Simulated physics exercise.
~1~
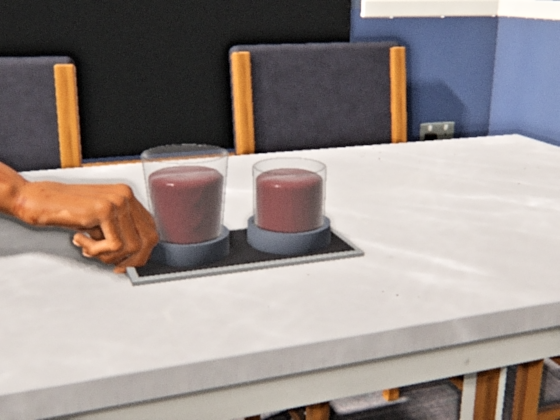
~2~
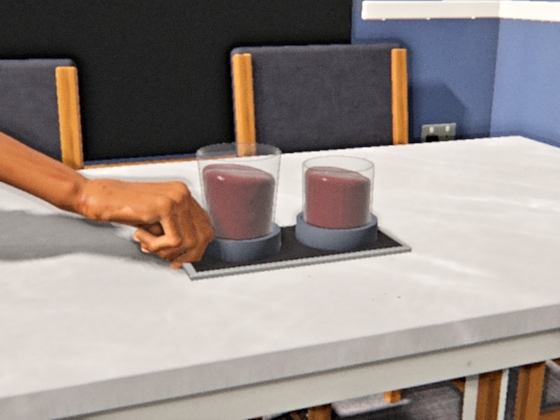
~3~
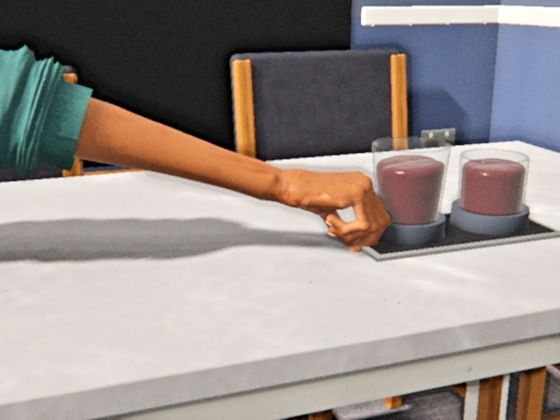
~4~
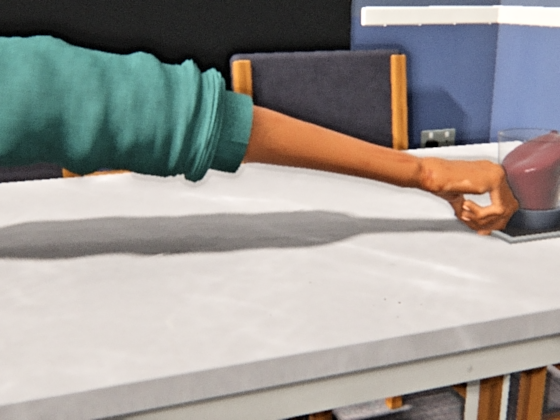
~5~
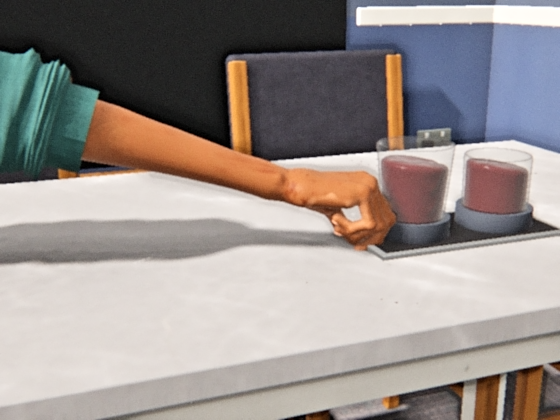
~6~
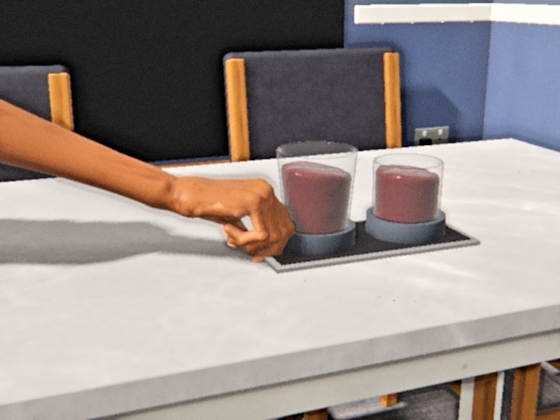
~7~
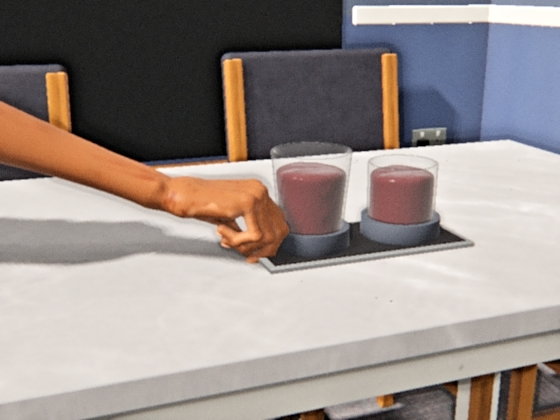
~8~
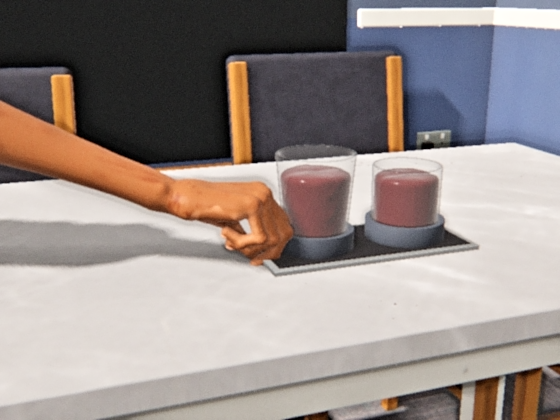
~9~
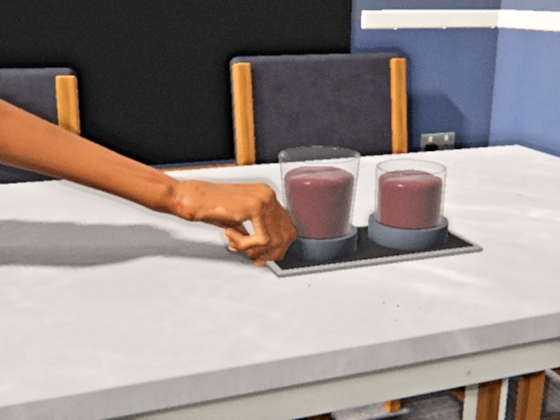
A tray holding two glasses of dark red liquid is pushed right, drawn back left, and stops.
